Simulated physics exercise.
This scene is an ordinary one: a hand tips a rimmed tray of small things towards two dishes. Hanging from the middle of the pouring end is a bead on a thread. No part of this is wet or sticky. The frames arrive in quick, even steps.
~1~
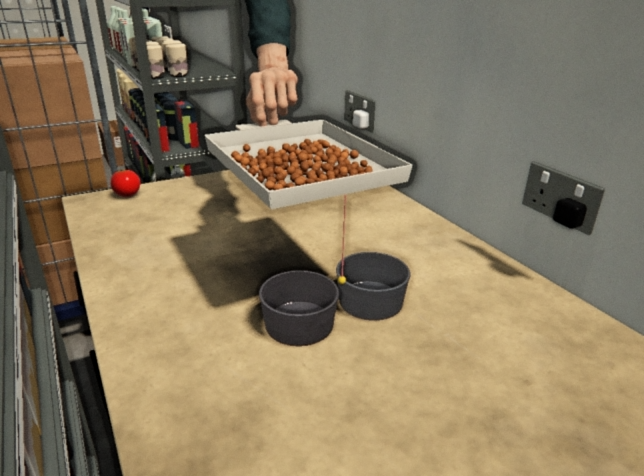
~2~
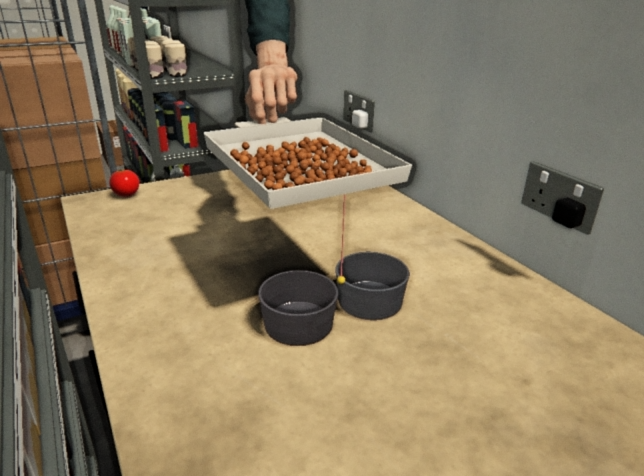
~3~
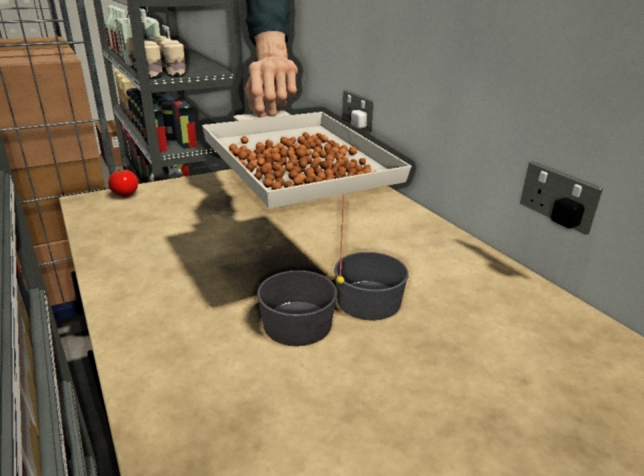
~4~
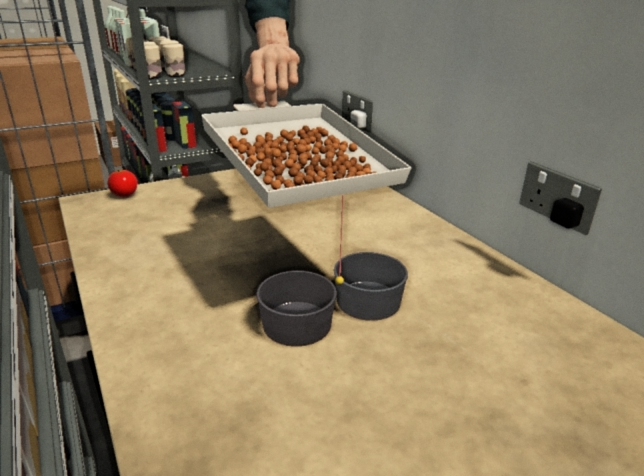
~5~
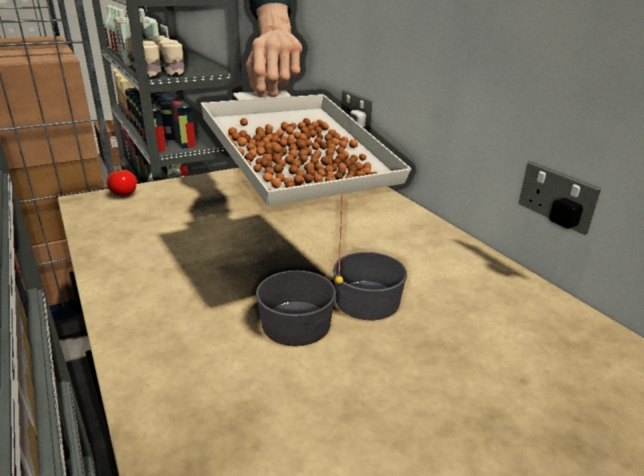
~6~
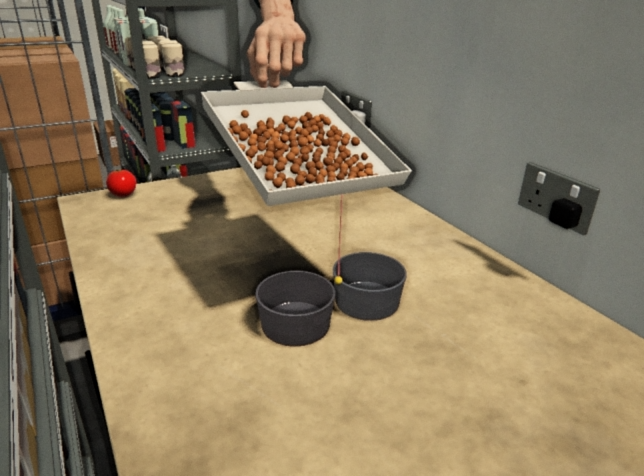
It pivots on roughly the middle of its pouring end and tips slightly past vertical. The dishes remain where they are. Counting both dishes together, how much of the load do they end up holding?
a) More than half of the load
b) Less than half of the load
The answer is b.
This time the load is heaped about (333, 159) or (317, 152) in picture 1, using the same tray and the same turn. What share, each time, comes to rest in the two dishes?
About 0 % and 0 %.
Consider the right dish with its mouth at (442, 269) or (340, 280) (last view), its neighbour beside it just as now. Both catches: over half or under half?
Place 1: Lower than half; place 2: Lower than half.
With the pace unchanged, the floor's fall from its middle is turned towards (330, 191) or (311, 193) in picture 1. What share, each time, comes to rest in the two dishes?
Lab note: Case 1 near 0 %, case 2 near 10 %.
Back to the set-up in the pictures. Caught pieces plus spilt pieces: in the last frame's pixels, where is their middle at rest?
Close to (410, 357), more or less.
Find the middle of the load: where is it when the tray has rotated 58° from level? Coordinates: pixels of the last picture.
The load's middle is around (337, 149).
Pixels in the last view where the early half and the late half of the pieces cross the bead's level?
Early half: (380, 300); late half: (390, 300).
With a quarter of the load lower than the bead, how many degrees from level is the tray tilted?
It's turned some 110 degrees by then.
Just after the last frame, tray tipped steeply; almost all on the tray; just a few in the air.
A moment on, tray tipped right over; almost all on the tray; just a few outside both.
Further on, tray tipped past a quarter turn; just a few in the right dish; almost all outside both; just a few in the air.
When it is over, tray tipped past a quarter turn; not one in the left dish; just a few in the right dish; almost all outside both.
